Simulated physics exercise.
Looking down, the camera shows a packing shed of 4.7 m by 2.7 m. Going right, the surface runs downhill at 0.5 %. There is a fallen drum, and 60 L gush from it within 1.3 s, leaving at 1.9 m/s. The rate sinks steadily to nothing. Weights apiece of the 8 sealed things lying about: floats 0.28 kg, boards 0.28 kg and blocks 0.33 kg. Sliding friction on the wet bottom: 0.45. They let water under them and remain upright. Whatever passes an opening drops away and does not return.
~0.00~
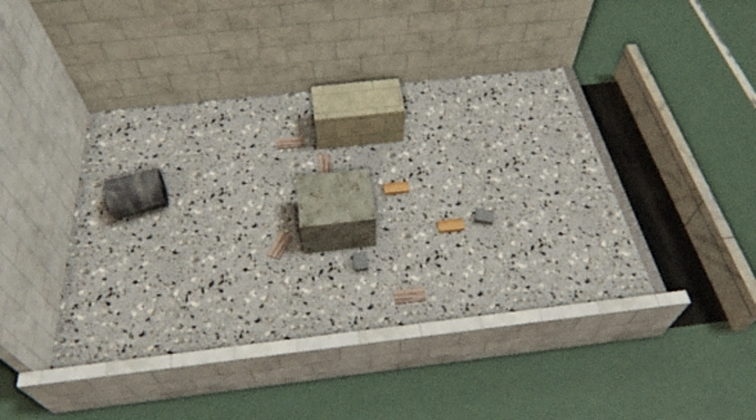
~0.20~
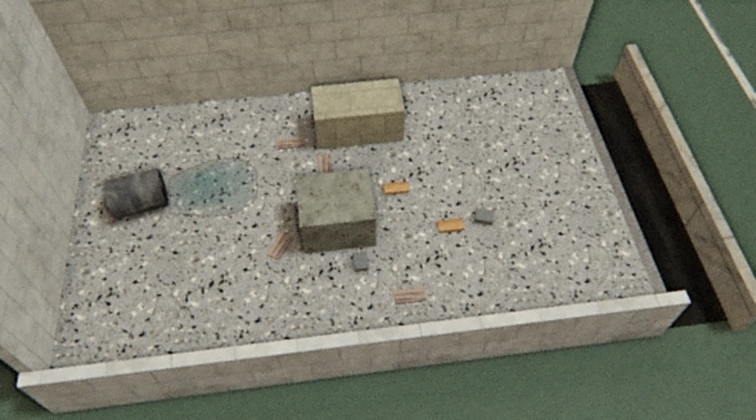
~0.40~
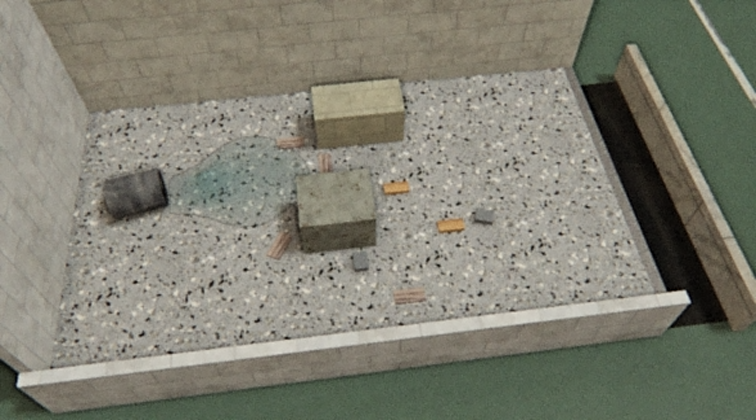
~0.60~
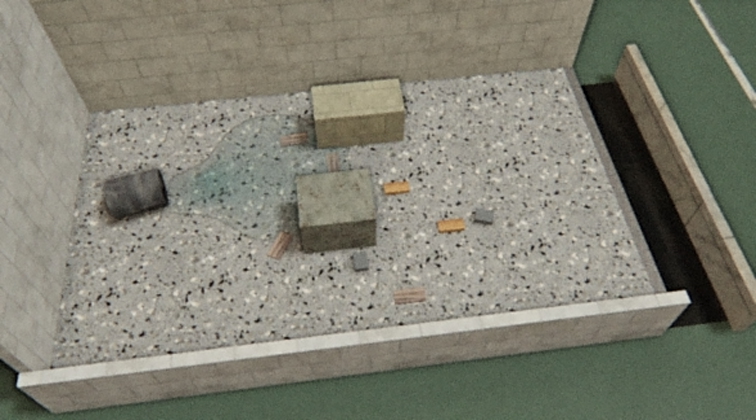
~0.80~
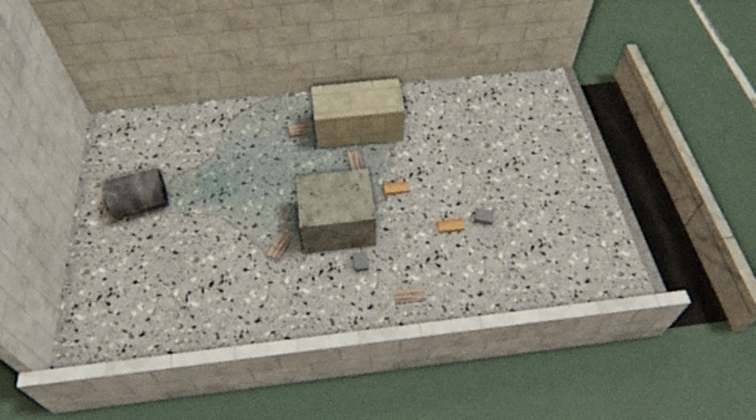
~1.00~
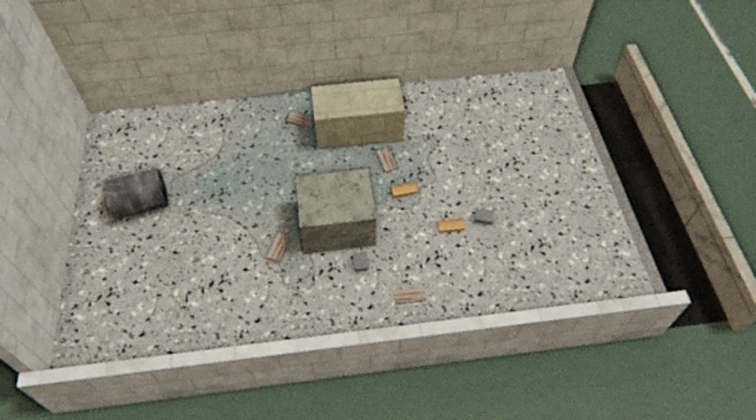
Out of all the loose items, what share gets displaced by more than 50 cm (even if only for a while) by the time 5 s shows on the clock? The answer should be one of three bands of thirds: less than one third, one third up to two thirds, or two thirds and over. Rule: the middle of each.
It falls in the band one third up to two thirds.
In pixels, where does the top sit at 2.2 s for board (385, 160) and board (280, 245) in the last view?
Near (601, 158) and (237, 261).
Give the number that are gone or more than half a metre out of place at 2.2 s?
By my tally, 3.
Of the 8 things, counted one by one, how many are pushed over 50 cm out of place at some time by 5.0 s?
Count: 3.
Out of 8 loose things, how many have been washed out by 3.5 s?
Total: 1.
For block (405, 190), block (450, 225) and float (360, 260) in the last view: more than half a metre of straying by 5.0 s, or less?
Going one by one: Goes farther, stays closer, stays closer.
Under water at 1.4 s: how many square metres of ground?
Somewhere about 3.0 m2, give or take.
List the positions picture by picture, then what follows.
The first frame shows a board at (325, 164), on the bottom; a board at (290, 142) rests on the ground; water covers 0.0 m2; 0 of 8 have shifted.
The second frame shows a board at (325, 164), on the bottom; a board at (290, 142), on the bottom; water covers 0.4 m2; 0 of 8 have shifted.
The third frame shows a board at (325, 164), on the bottom; a board at (290, 142), on the bottom; 0.8 m2 under water; 0 of 8 have shifted.
The fourth frame shows a board at (333, 163) rests on the ground, 7 cm from its start; a board at (294, 139) floats, 5 cm from its start; 1.4 m2 under water; 1 of 8 have shifted.
The fifth frame shows a board at (356, 161), afloat, 28 cm from its start; a board at (302, 129) floats, 18 cm from its start; water covers 1.9 m2; 2 of 8 have shifted.
The sixth frame shows a board at (387, 159) floats, 56 cm from its start; a board at (301, 119), afloat, 27 cm from its start; 2.2 m2 under water; 3 of 8 have shifted.
After 1.4 s 2 of 8 are over 50 cm from their spots; 2 afloat.
After 2.2 s 3 of 8 are over 50 cm from their spots; 2 afloat.
After 3.5 s 3 of 8 are over 50 cm from their spots; 0 afloat.
After 5.0 s 3 of 8 are over 50 cm from their spots, and 3 have been at some point; 0 afloat.
